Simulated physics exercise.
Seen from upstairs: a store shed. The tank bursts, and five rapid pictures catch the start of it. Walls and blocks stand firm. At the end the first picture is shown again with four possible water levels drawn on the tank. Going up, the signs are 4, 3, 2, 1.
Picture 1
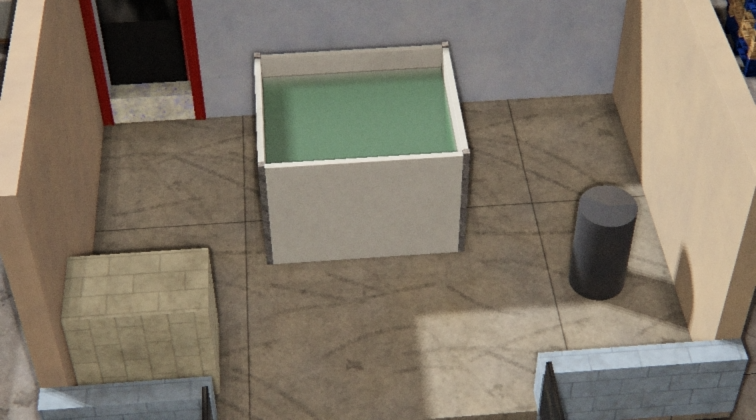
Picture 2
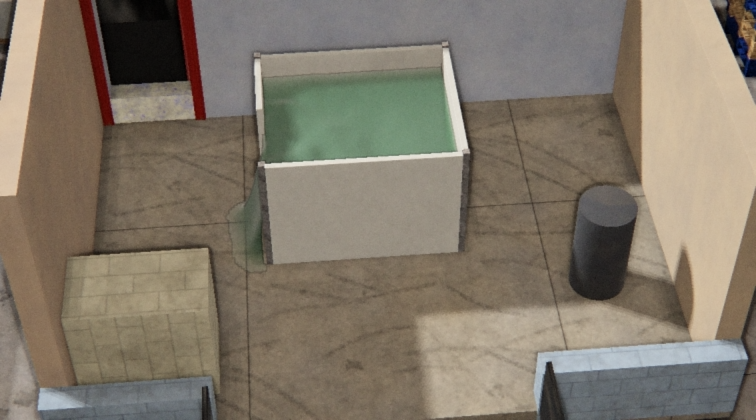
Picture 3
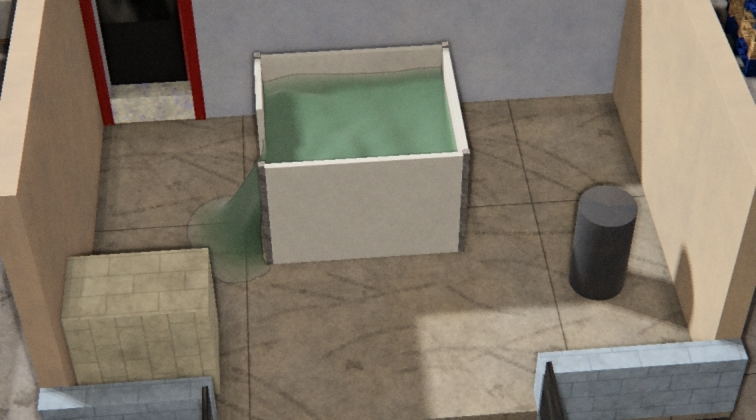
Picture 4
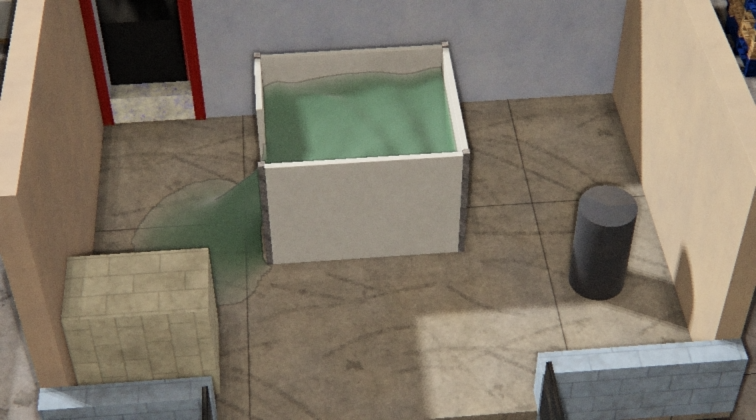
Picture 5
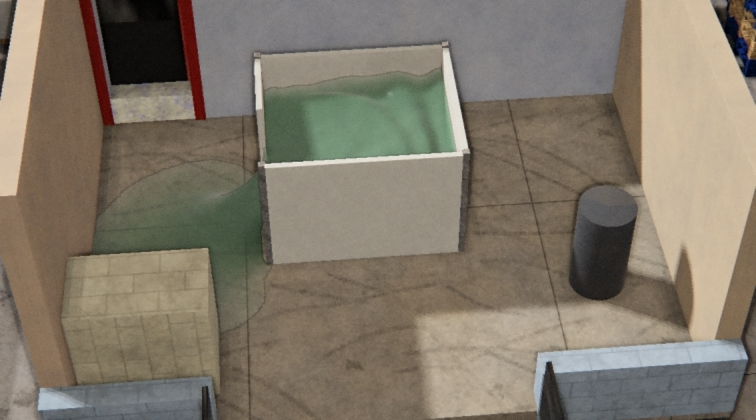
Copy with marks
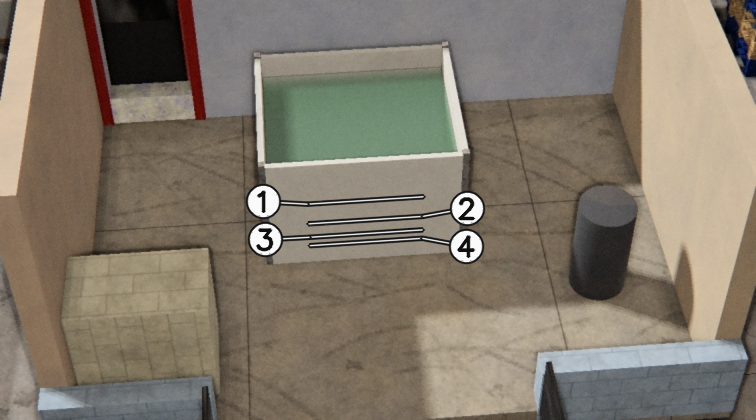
Green water pours out of the left side of a white-walled tank and spreads across the brown floor toward the left wall, reaching around a pale block, while the level inside the tank drops and its surface ripples.
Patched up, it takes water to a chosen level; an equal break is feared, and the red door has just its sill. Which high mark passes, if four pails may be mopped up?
1 will do.
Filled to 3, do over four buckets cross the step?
No, that is safe.
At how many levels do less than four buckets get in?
All four.
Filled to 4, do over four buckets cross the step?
No.
On the marked copy, 1 at (365, 200); 2 at (365, 220); 3 at (366, 233); 4 at (366, 241); from the bottom up 4, 3, 2, 1.
With 1, a bucket or two gets in.
With 2, nothing gets over.
With 3, nothing gets over.
With 4, nothing gets over.
